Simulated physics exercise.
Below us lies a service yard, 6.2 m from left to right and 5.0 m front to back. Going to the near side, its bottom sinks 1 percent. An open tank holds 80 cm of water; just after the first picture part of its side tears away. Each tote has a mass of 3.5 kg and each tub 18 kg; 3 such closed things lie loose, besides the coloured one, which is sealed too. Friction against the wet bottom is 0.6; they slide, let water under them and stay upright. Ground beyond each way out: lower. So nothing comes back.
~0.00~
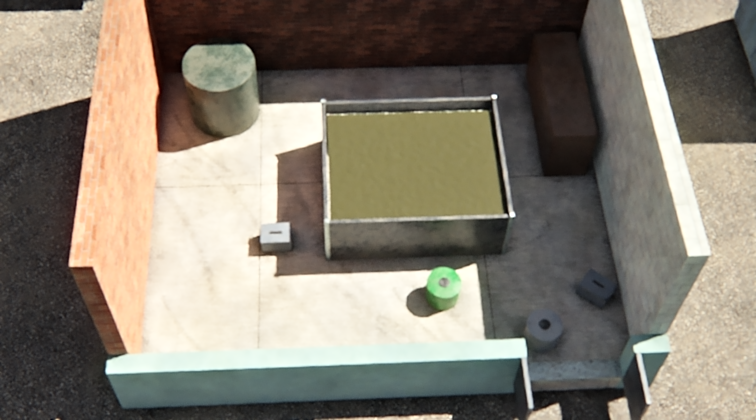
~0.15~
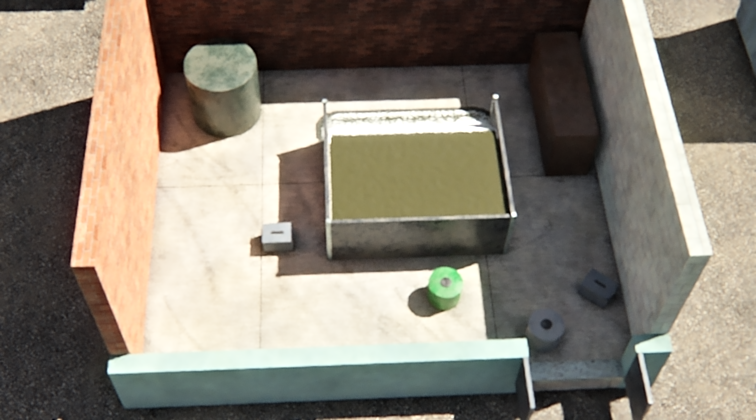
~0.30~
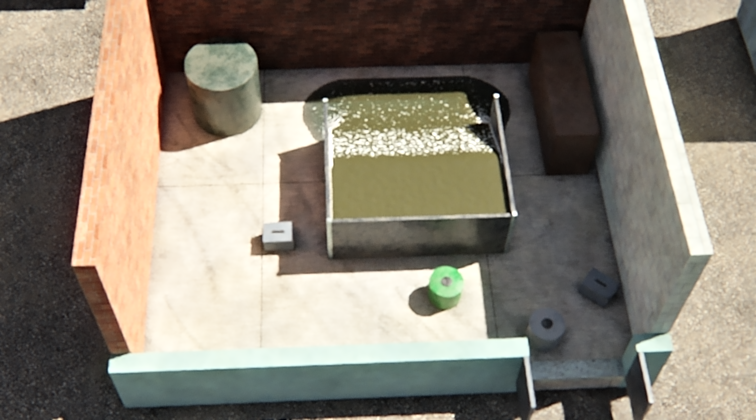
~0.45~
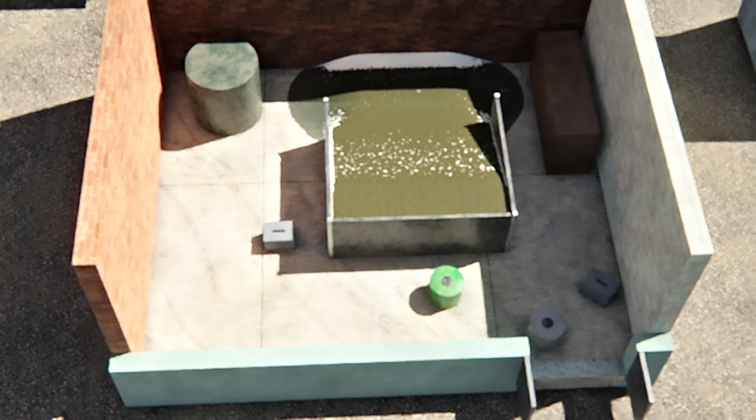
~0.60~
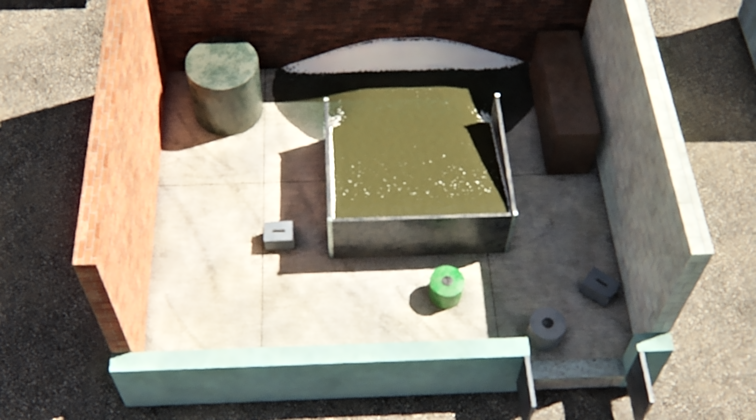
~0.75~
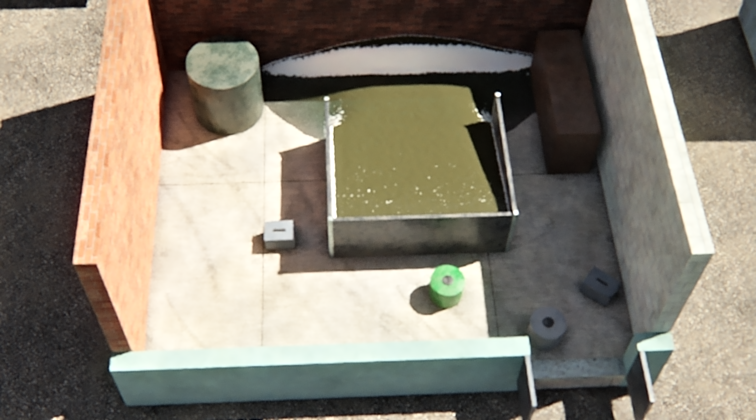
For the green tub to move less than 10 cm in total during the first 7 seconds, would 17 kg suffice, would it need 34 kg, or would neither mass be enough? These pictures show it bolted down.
Only the heavier option works.
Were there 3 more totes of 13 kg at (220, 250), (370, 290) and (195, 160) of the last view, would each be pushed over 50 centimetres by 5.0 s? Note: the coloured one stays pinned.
In that order: Farther, then not as far, then farther.
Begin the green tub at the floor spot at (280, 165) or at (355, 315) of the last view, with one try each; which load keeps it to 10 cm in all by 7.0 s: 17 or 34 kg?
Try 1: Both insufficient. Try 2: Greater mass required.
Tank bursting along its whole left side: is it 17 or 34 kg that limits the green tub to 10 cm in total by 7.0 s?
Result: Neither option succeeds.
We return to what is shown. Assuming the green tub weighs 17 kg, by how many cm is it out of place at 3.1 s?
About 0 cm off its spot.
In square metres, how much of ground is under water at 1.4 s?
My estimate is roughly 10.5 m2.
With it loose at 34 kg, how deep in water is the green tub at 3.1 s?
Close to 0 cm deep.
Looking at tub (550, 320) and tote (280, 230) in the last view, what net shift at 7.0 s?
First one washed out, second one 250 cm.
After 1.4 s the green tub would be 0 cm from its start with 17 kg and 0 cm from its start with 34 kg; 0 cm of water round it then.
After 3.1 s the green tub would be 0 cm from its start with 17 kg and 0 cm from its start with 34 kg; 0 cm of water round it then.
After 4.9 s the green tub would be 0 cm from its start with 17 kg and 0 cm from its start with 34 kg; 1 cm of water round it then.
After 7.0 s the green tub would be 80 cm from its start with 17 kg and 0 cm from its start with 34 kg; 8 cm of water round it then.
